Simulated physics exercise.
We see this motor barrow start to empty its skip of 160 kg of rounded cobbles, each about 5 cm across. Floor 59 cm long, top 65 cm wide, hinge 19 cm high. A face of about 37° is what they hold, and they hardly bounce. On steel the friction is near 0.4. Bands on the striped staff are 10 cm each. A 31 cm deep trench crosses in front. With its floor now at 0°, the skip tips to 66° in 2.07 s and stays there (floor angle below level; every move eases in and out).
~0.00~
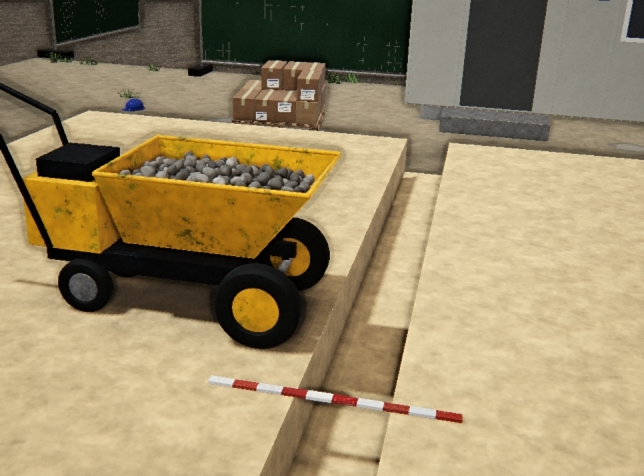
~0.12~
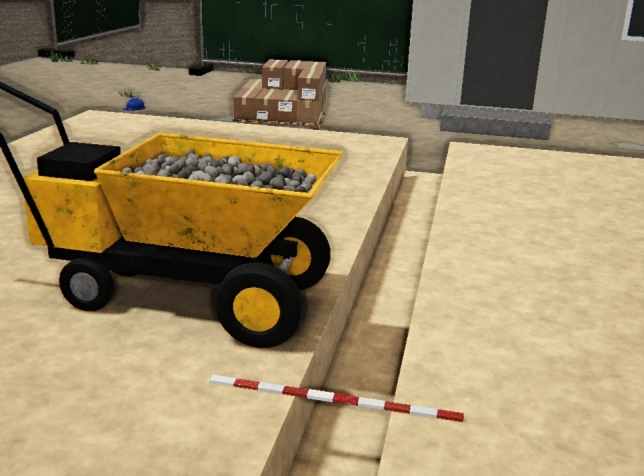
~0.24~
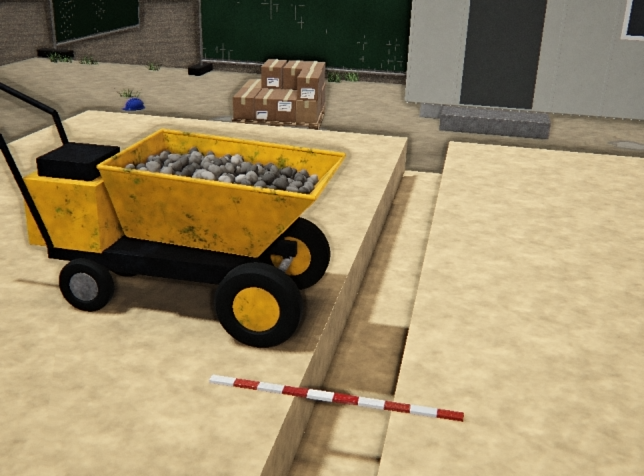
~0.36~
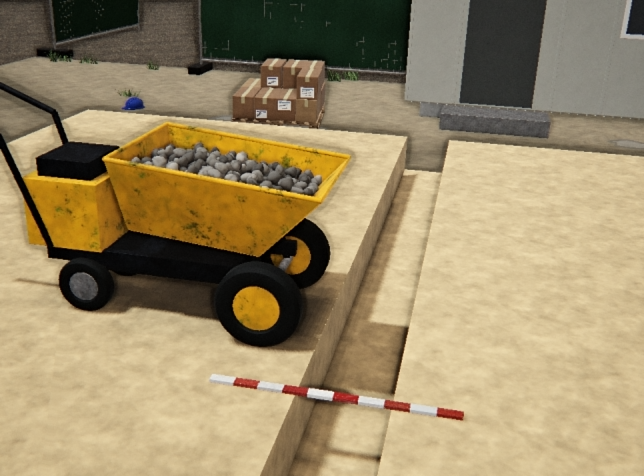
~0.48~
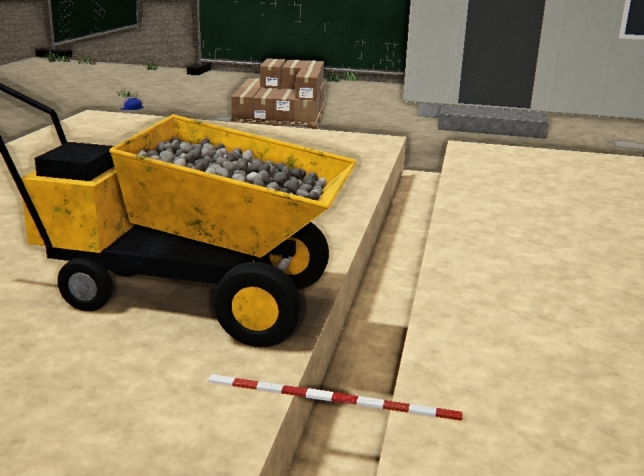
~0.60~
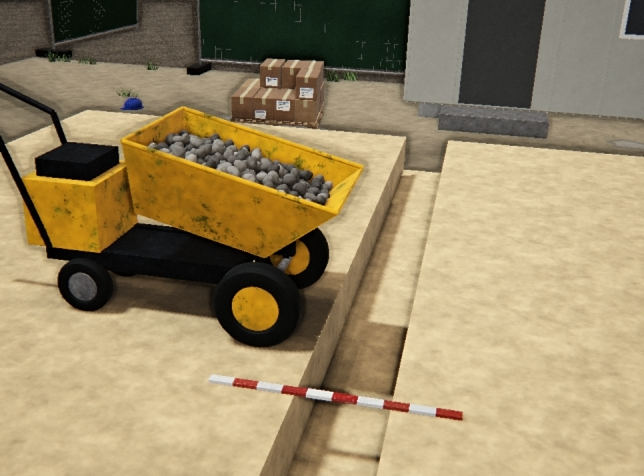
The yellow skip full of grey cobbles tilts gradually forward to the right beside a trench.
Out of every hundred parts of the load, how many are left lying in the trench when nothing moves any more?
Around 40 in every hundred.
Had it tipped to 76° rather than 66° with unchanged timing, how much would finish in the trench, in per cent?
Some 20% would finish there.
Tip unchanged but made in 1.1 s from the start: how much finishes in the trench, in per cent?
In that case some 35 per cent.
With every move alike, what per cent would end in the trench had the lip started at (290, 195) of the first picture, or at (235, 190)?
Result: Close to 60 then close to 100 per cent.
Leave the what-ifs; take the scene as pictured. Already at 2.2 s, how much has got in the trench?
Something like 0 in a hundred.
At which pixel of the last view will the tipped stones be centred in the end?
Around (429, 331).
After 1.5 s the floor is at 56°; 99 % in the skip, 1 % in the trench; the foremost stones are at (413, 286).
After 2.2 s the floor is at 66°; 58 % in the skip, 1 % in the trench, 41 % past the trench; the foremost stones are at (545, 352).
After 2.5 s the floor is at 66°; 35 % in the skip, 6 % in the trench, 59 % past the trench; the foremost stones are at (592, 352).
After 4.5 s the floor is at 66°; 0 % in the skip, 40 % in the trench, 60 % past the trench; the foremost stones are at (607, 350).
